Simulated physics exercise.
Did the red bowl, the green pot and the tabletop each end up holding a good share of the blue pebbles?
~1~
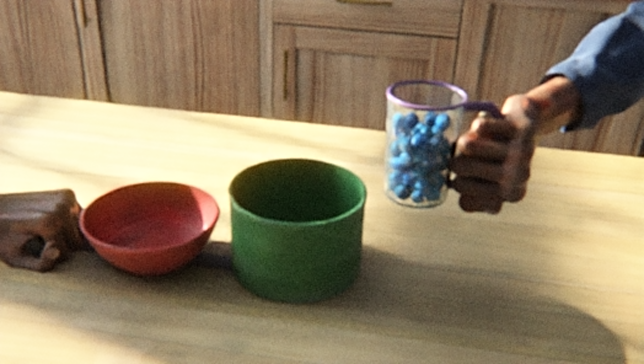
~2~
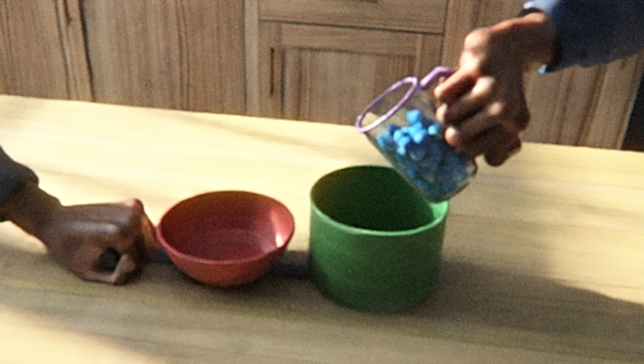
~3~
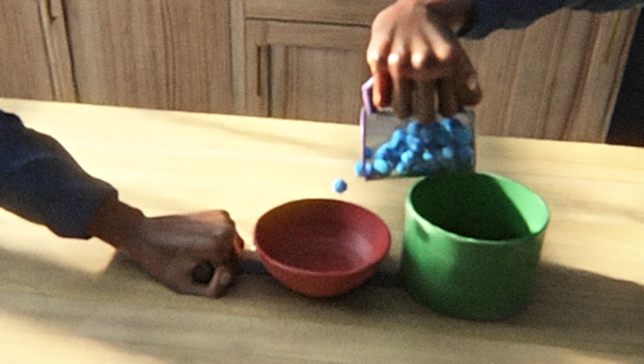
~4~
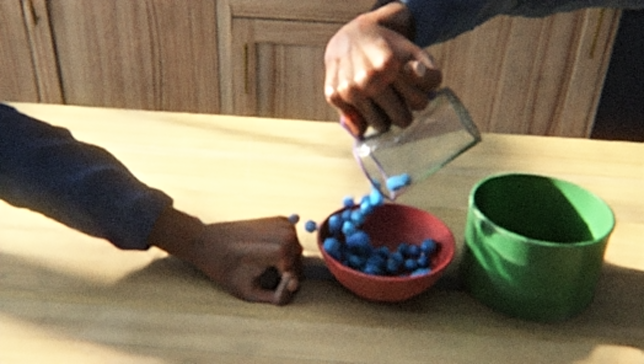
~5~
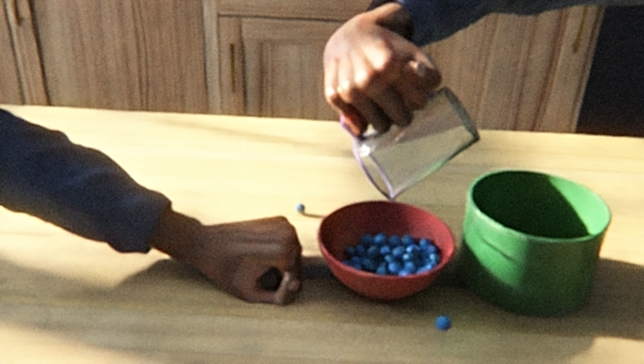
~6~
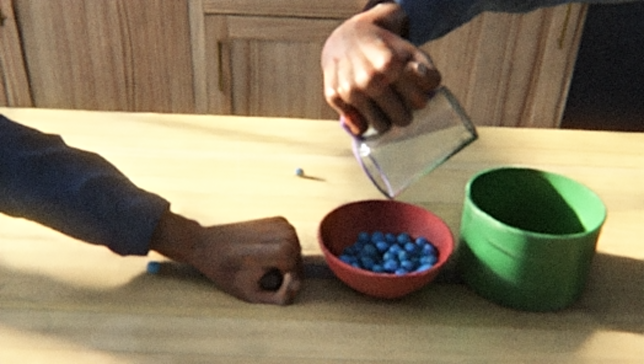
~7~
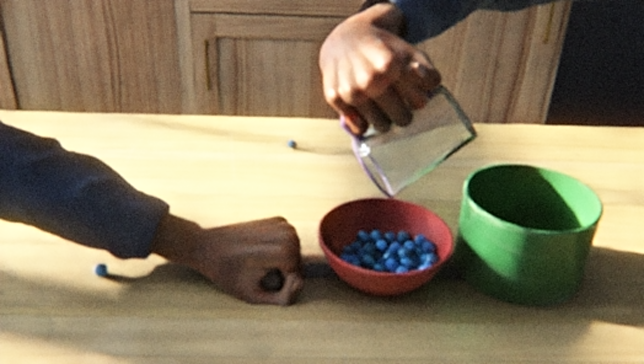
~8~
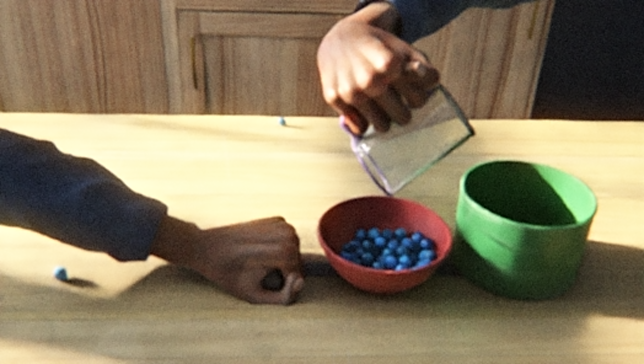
No, nearly all of the blue pebbles ended up in the red bowl. The green pot got none, and only a couple rolled loose on the table.
